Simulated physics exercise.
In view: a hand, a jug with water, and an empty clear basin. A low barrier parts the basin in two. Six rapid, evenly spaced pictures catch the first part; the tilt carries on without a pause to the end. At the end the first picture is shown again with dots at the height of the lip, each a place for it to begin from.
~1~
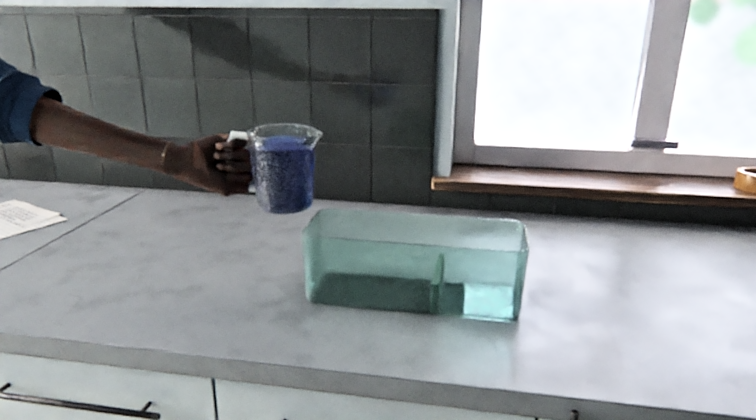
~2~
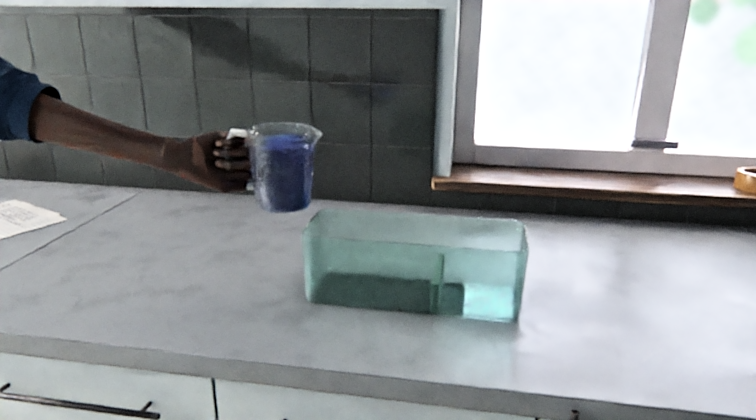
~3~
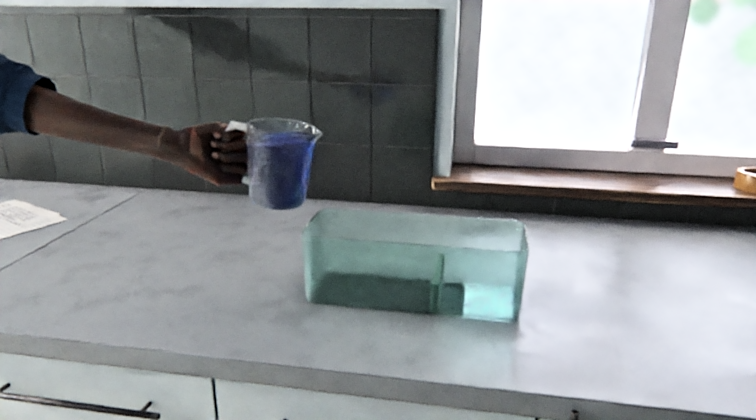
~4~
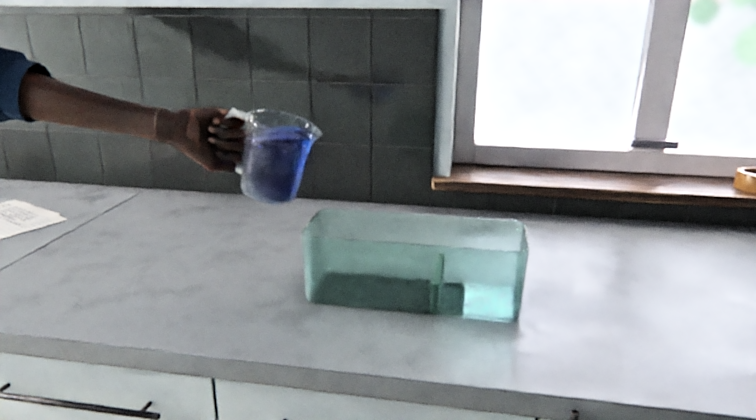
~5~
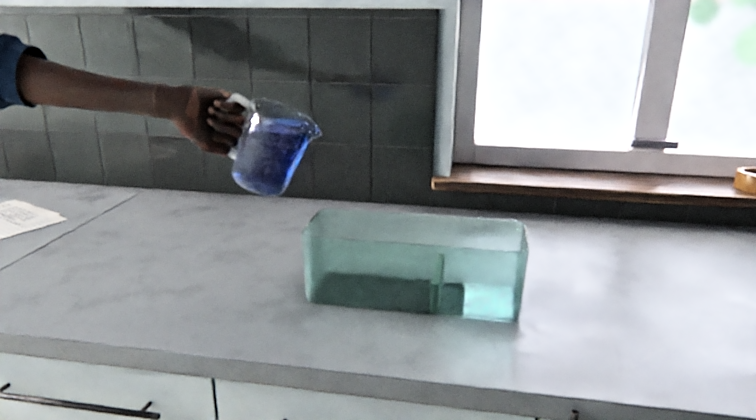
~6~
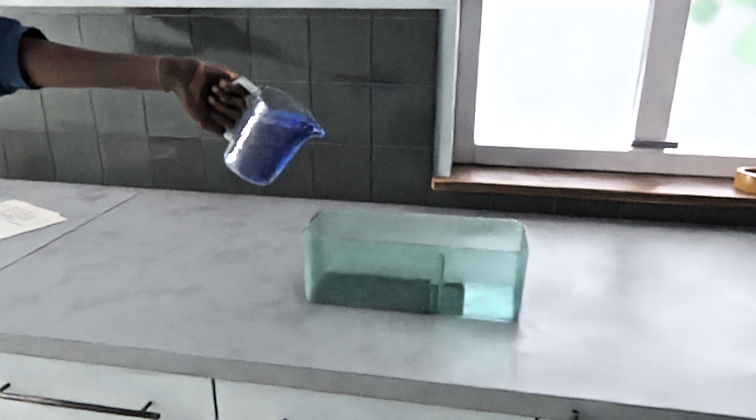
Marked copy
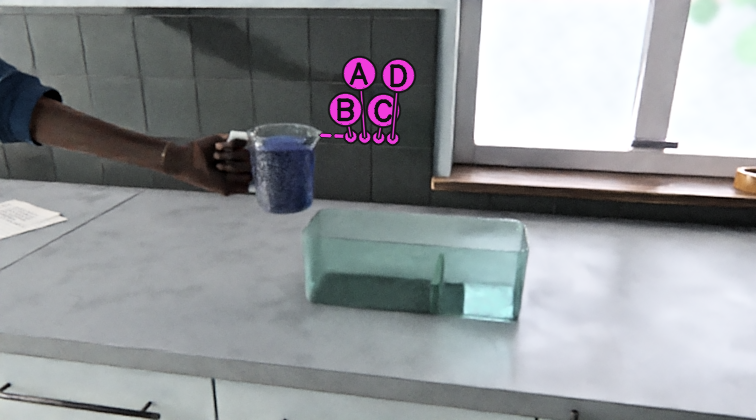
The clip shows a hand holding a clear jug of blue water above and left of a clear, greenish basin split by a low barrier, then gradually tilting the jug rightward until the water reaches its lip.
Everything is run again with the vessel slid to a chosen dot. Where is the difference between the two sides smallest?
Go for A.
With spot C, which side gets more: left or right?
The right side.
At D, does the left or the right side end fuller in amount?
More ends on the right.
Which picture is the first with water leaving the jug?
In picture 6.
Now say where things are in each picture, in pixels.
In the first picture, upright, lip at (321, 135); basin from (307, 299) to (520, 319); top of the wall at (439, 267); nothing has left yet.
In the second picture, upright, lip at (321, 135); nothing has left yet.
In the third picture, tipped about 6°, lip at (321, 135); nothing has left yet.
In the fourth picture, tipped about 14°, lip at (321, 135); nothing has left yet.
In the fifth picture, tipped about 24°, lip at (320, 135); nothing has left yet.
In the sixth picture, tipped about 36°, lip at (320, 134); water is over the lip, down to (320, 134).
On the marked copy, A at (364, 137); B at (350, 136); C at (378, 137); D at (392, 138).
With A, about 48 % ends left of the wall and 50 % right of it.
With B, about 79 % ends left of the wall and 13 % right of it; 7 % is lost outside.
With C, about 23 % ends left of the wall and 72 % right of it; 5 % is lost outside.
With D, about 14 % ends left of the wall and 79 % right of it; 7 % is lost outside.
